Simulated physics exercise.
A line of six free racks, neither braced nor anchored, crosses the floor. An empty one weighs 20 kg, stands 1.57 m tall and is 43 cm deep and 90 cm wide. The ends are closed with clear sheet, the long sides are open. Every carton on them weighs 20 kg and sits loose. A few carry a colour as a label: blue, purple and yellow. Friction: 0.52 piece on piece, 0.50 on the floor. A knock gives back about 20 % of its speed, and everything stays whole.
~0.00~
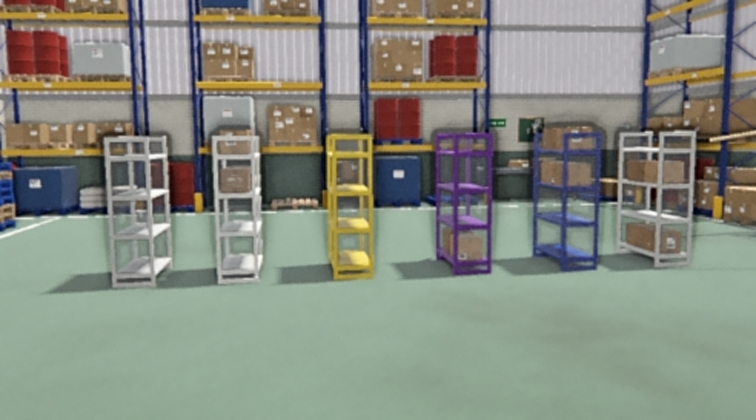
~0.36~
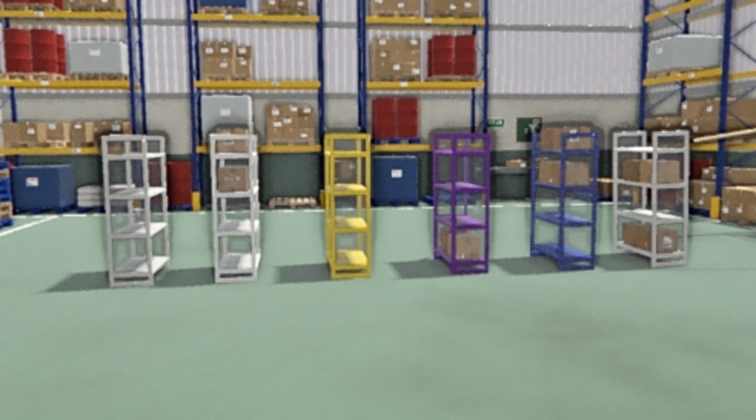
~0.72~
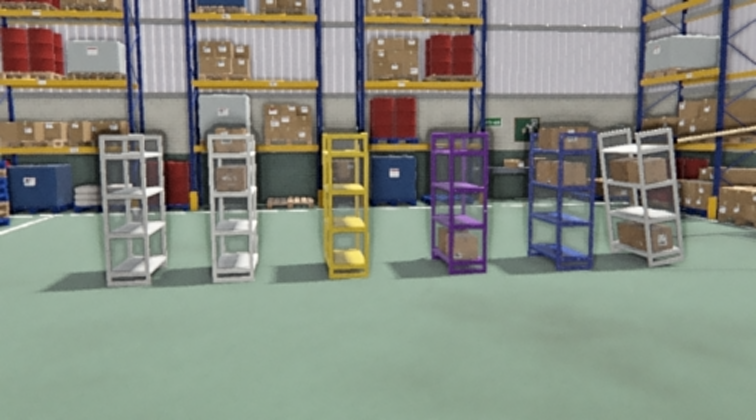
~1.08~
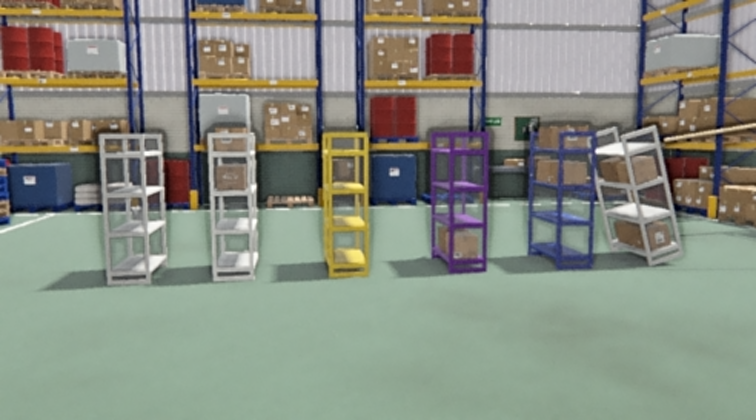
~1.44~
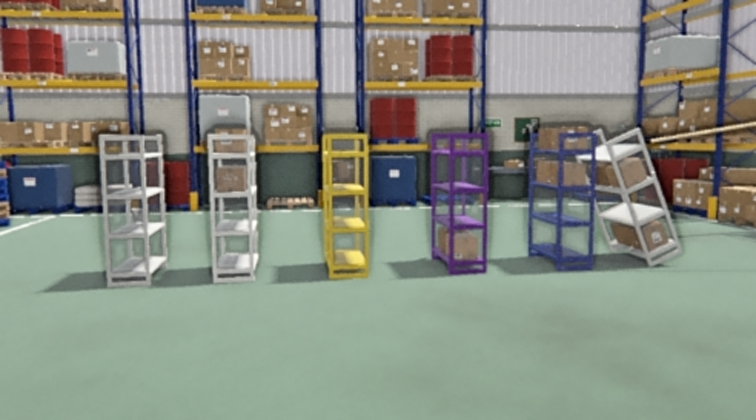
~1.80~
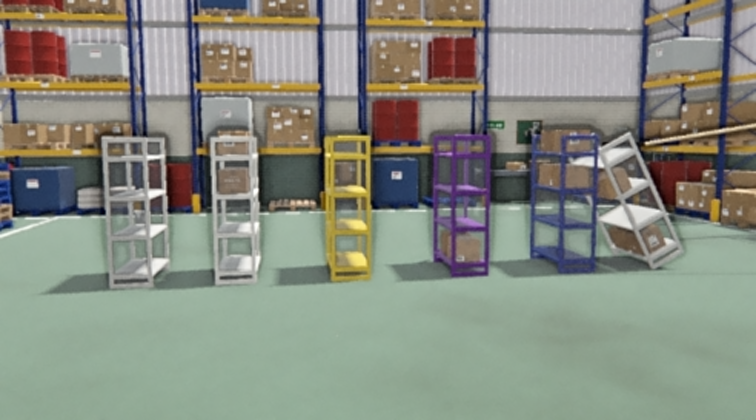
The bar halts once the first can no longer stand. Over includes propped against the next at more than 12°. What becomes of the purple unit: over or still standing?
It keeps its feet.
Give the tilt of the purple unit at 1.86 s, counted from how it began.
Roughly 0°.
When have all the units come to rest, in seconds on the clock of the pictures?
Around 3.0 s.
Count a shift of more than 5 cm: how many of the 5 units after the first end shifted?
0.
By 1.86 s, 0 cartons spilt or dropped; none of the 5 other units over; purple unit unmoved.
By 2.38 s, 1 cartons spilt or dropped; none of the 5 other units over; purple unit unmoved.
By 2.60 s, 2 cartons spilt or dropped; none of the 5 other units over; purple unit unmoved.
When it is over (3.0 s), 2 cartons spilt or dropped; none of the 5 other units over; purple unit unmoved; blue unit unmoved; yellow unit unmoved. Five left standing. In pixels of the last frame, middles, purple unit near (460, 203), blue unit near (561, 201).
